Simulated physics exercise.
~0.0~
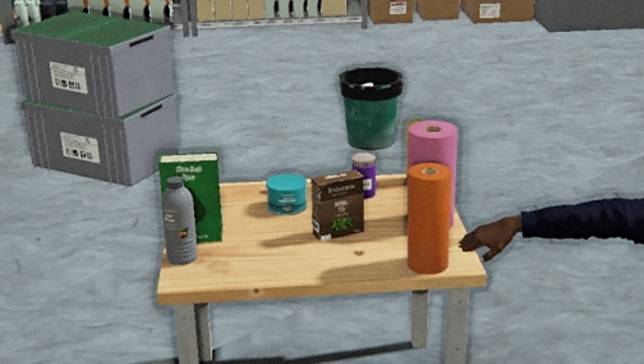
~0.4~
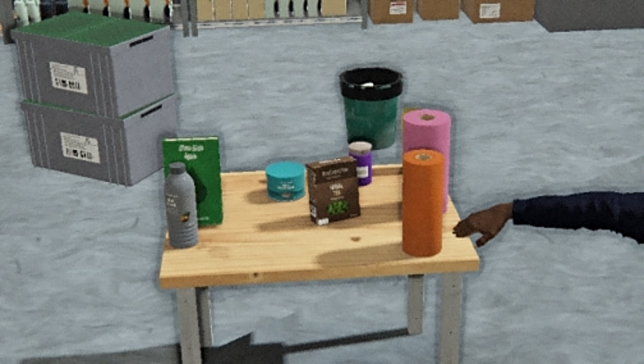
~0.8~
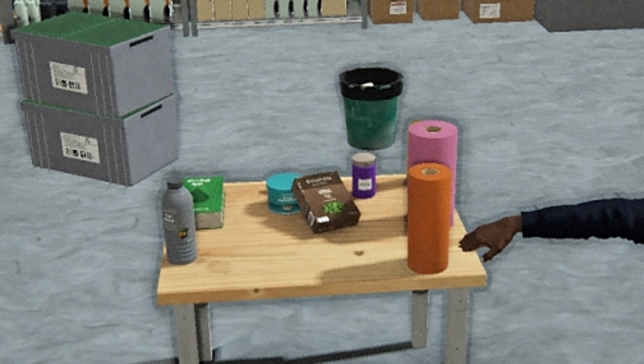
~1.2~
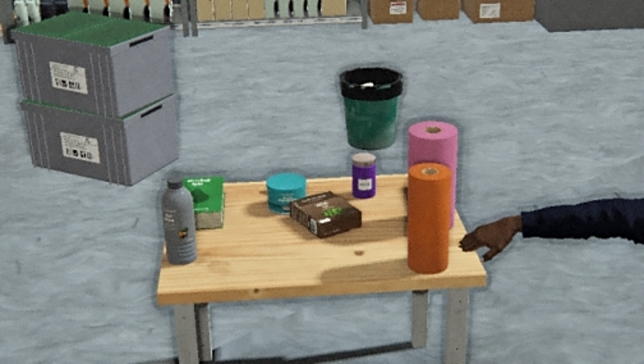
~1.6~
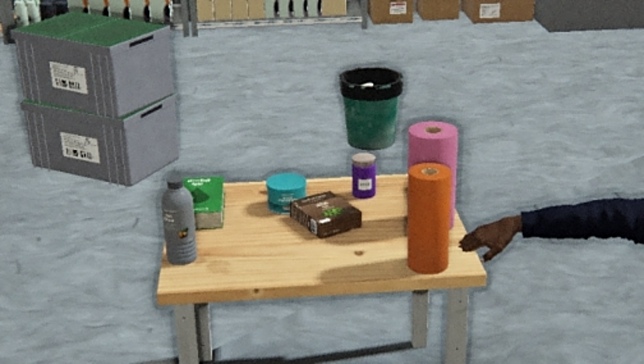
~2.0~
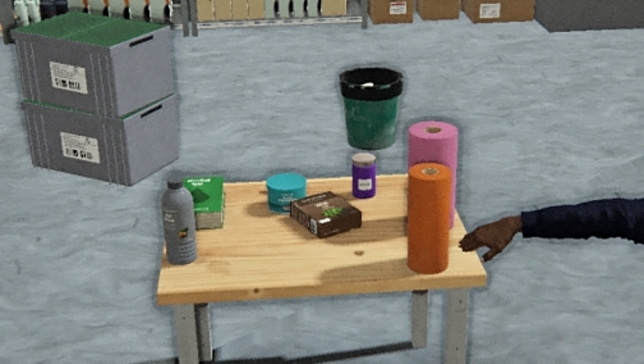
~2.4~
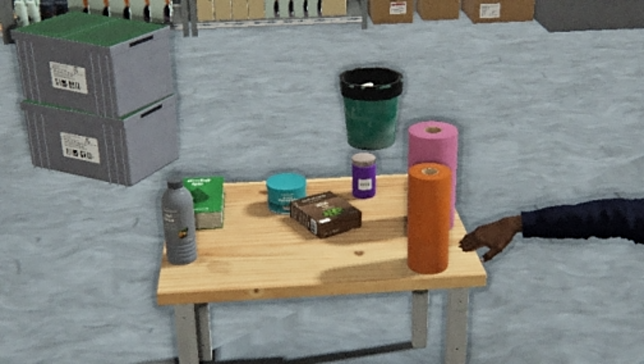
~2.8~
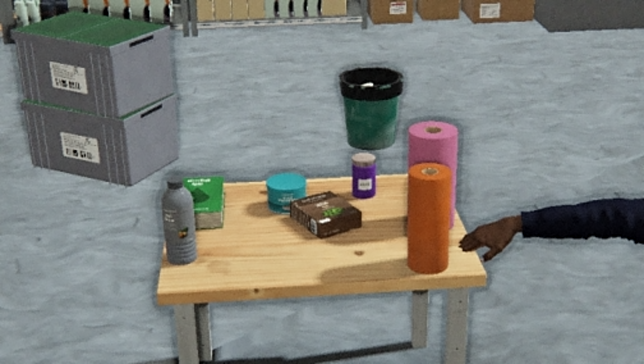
A wooden table with a hand at its right edge slid slightly away and came back, making the green book and then the brown packet topple onto its top, while the grey bottle, turquoise tub, purple jar and two rolls stayed upright.
